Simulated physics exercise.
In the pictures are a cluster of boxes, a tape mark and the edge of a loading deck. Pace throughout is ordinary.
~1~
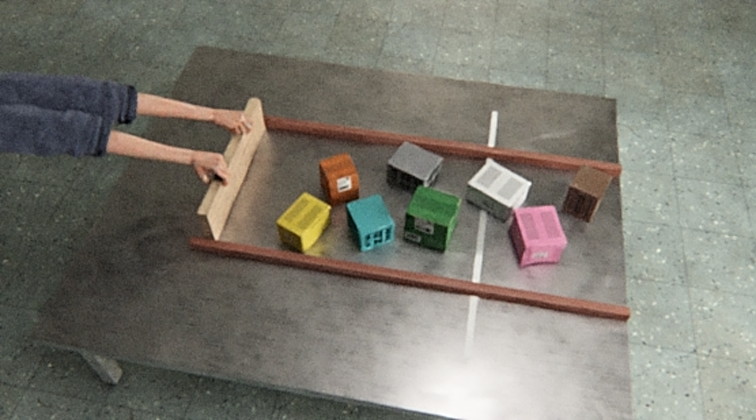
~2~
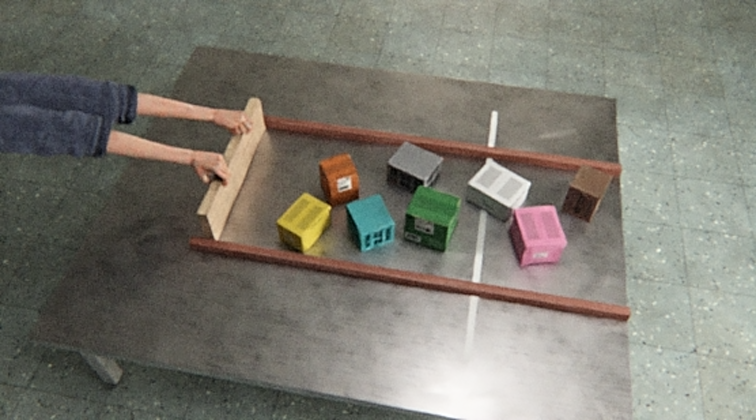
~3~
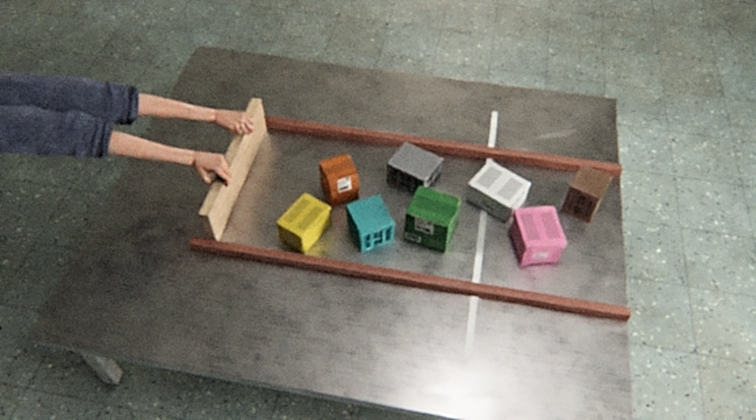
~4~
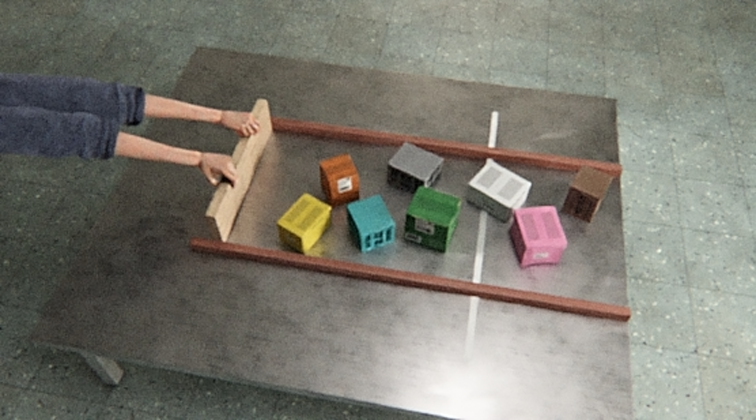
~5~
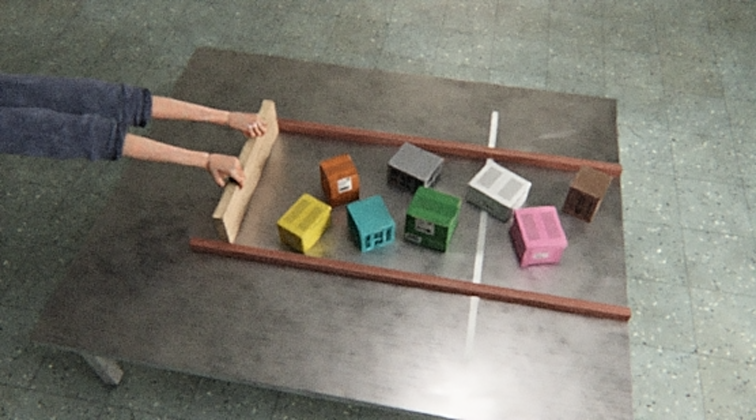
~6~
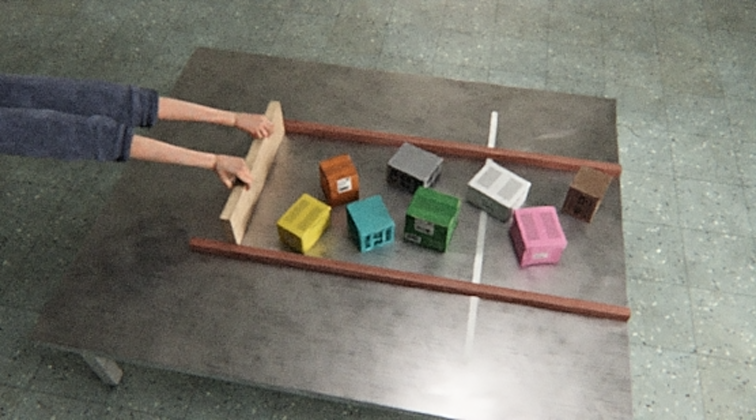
Two hands slide a wooden plank slightly right toward colored boxes that stay still.
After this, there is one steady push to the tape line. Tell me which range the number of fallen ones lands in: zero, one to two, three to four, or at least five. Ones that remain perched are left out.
The range is zero.
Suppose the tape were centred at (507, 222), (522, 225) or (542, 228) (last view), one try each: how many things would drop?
In order: 2, 2 and 3.
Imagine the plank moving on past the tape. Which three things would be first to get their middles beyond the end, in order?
In order: The pink tote, the brown crate, the green parcel.
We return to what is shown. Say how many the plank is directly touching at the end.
The figure is 3.
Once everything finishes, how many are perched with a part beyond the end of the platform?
I'd say 1 of them.
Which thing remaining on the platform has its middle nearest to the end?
The pink tote finishes nearest.
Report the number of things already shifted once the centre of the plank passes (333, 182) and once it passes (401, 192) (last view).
First position 3; second position 5.
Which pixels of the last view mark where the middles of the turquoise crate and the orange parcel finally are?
Result: One about (532, 257), other about (501, 212).
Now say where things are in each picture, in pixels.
In the first picture, brown crate (586, 194); pink tote (537, 235); white tote (498, 192); plank (234, 167); tape (483, 218).
In the second picture, pink tote (537, 236); plank (234, 167).
In the third picture, white tote (498, 192); grey crate (414, 170).
In the fourth picture, brown crate (586, 194); yellow tote (305, 224).
In the fifth picture, pink tote (537, 236); green parcel (433, 219).
In the sixth picture, brown crate (586, 194); pink tote (537, 236); white tote (498, 192); plank (255, 171); tape (483, 219).
Soon after, none off yet; brown crate at rest near (586, 194); pink tote at rest near (537, 236); white tote at rest near (498, 192).
After that, none off yet; brown crate at rest near (586, 194); pink tote at rest near (538, 236); white tote at rest near (498, 192).
In the end, the number that fall off is zero.
